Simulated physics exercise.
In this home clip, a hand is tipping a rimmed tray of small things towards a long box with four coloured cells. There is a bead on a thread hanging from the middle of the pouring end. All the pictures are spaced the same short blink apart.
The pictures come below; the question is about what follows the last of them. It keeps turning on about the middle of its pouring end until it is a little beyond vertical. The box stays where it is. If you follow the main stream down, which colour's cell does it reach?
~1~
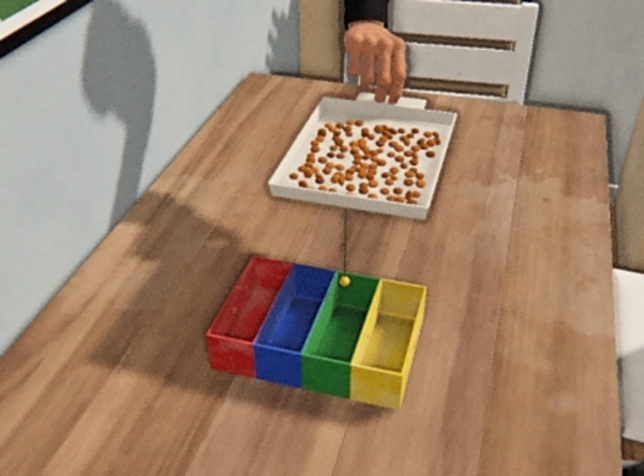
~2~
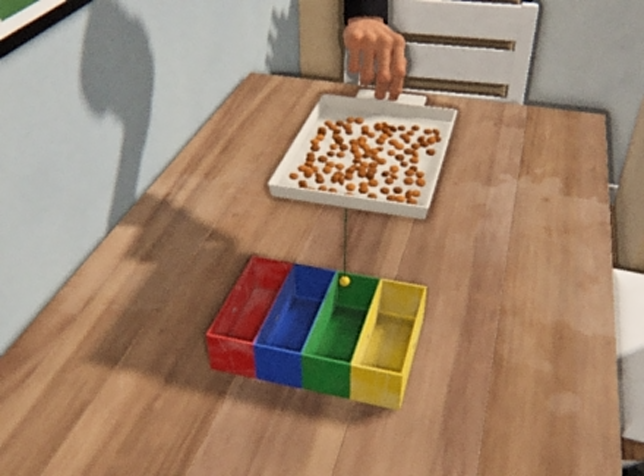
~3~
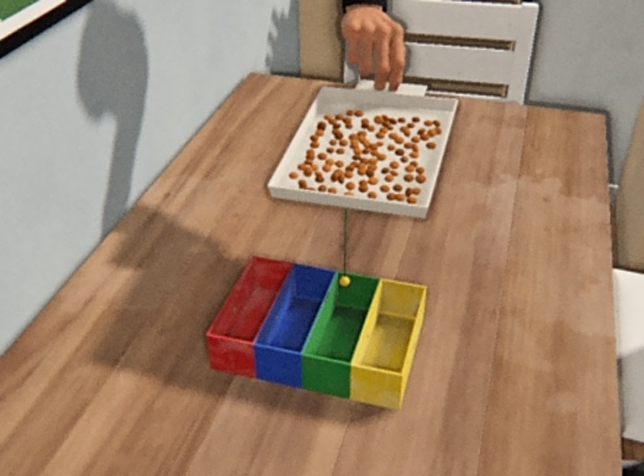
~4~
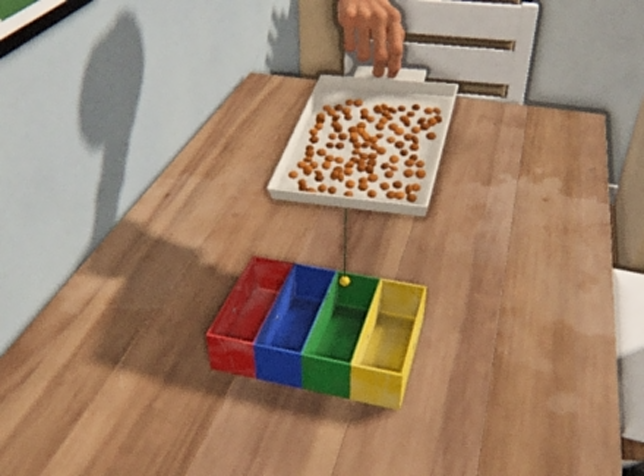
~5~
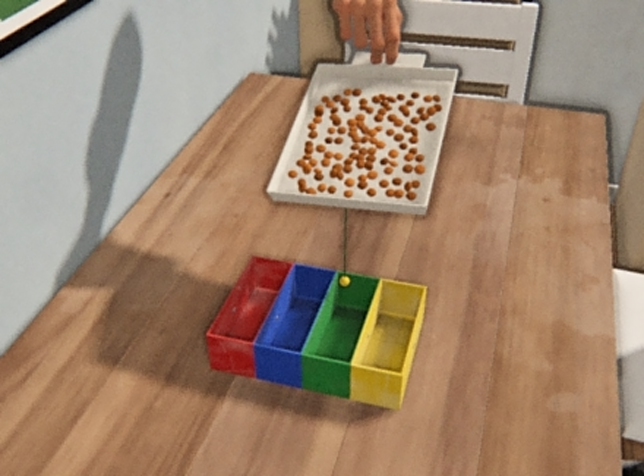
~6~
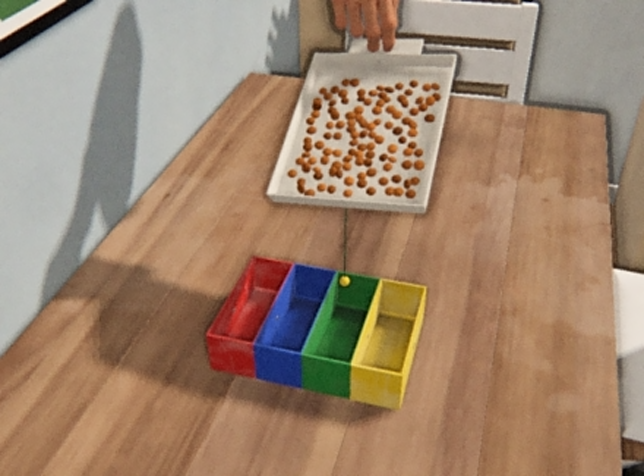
It reaches the blue cell.
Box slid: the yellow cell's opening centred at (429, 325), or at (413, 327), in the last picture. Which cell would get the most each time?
So it would be the red cell first and the cell in red after that.
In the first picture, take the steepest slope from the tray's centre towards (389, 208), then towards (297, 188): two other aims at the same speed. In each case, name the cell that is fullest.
First try: That yellow cell. Second try: The cell in red.
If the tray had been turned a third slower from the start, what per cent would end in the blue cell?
Roughly 50 percent.
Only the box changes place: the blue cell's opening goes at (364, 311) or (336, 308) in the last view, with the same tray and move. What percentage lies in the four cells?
You'd get about 50 per cent first and about 80 per cent second.
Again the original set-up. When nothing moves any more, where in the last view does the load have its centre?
Close to (291, 333).
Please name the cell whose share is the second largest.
Runner-up - the red one.
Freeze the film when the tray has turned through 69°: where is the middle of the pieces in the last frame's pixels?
The load's middle is around (316, 189).
Just after the last frame, tray tipped steeply; almost all on the tray; about a tenth falling or outside the box.
A moment on, tray tipped past a quarter turn; about a tenth on the tray; roughly half in the blue cell; roughly a quarter in the red cell; about a tenth in the green cell; roughly a quarter falling or outside the box.
Further on, tray tipped past a quarter turn; roughly half in the blue cell; roughly a third in the red cell; about a tenth in the green cell; just a few in the yellow cell; just a few falling or outside the box.
When it is over, tray tipped past a quarter turn; roughly half in the blue cell; roughly a third in the red cell; about a tenth in the green cell; just a few in the yellow cell; just a few outside the box.
